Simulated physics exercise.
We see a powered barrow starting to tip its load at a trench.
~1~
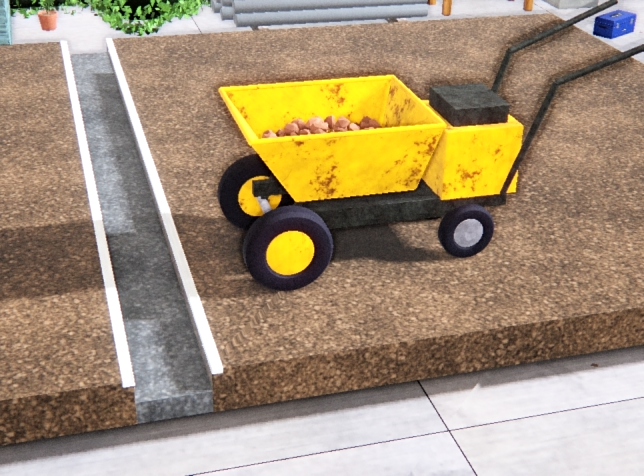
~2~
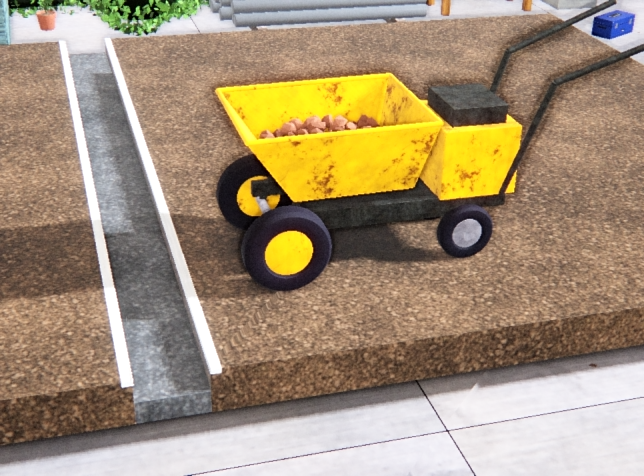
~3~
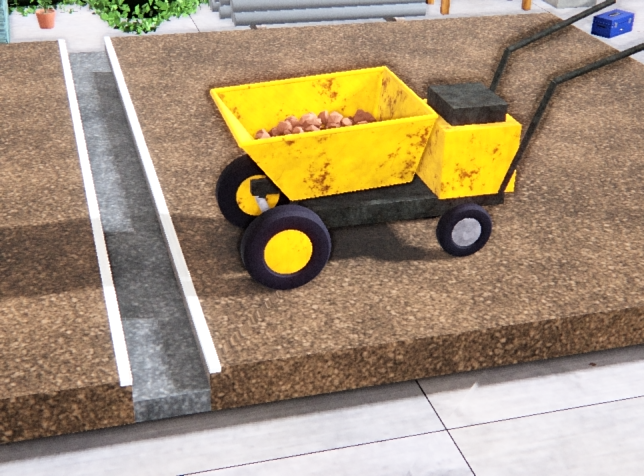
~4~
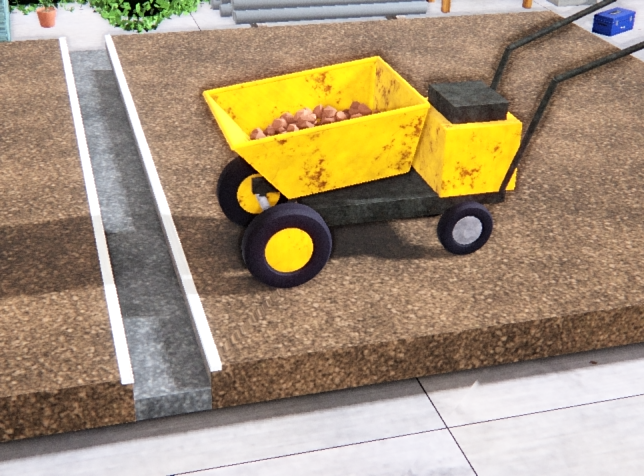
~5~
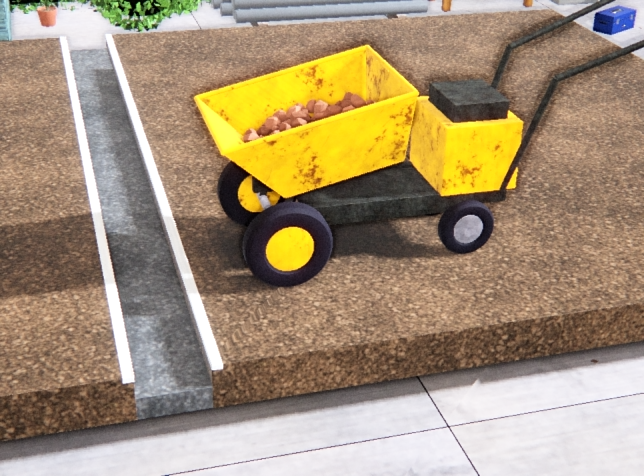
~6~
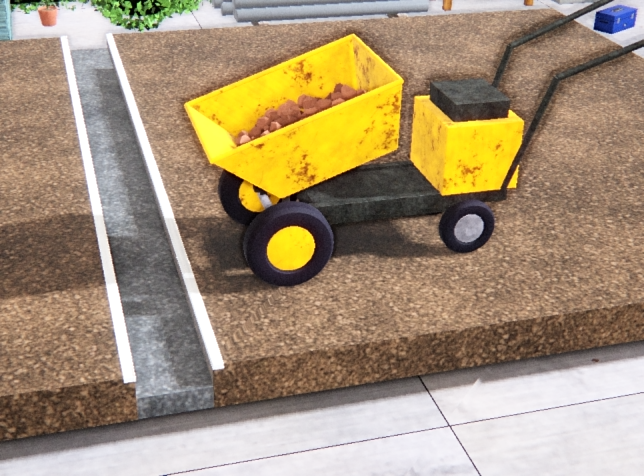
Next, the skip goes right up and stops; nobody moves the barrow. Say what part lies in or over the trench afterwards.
The trench ends with more than half of it.
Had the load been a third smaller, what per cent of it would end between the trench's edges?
Roughly 90 in a hundred.
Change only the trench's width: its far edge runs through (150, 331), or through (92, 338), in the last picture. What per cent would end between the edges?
Near 30 % and 90 %.
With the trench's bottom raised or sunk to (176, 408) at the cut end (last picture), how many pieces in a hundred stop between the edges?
Some 90 per cent.
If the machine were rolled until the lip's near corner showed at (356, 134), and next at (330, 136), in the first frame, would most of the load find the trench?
One: The smaller part. Two: Not half.
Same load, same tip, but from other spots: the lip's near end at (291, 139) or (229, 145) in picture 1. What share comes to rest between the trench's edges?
In turn 80 and 50 in a hundred.
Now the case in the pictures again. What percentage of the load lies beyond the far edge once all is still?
Roughly 15 in a hundred.
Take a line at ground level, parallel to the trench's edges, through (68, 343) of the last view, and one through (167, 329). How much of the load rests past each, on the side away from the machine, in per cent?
Near 0 % and 70 %.
Soon after the last picture, skip tipped steeply; all in the skip.
A little later, skip tipped right over; most in the skip; a small part in or heaped over the trench; a stray few beyond it.
Later still, skip tipped right over; about a quarter in the skip; about two thirds in or heaped over the trench; a small part beyond it.
By the end, skip tipped right over; a small part in the skip; most in or heaped over the trench; a small part beyond it.
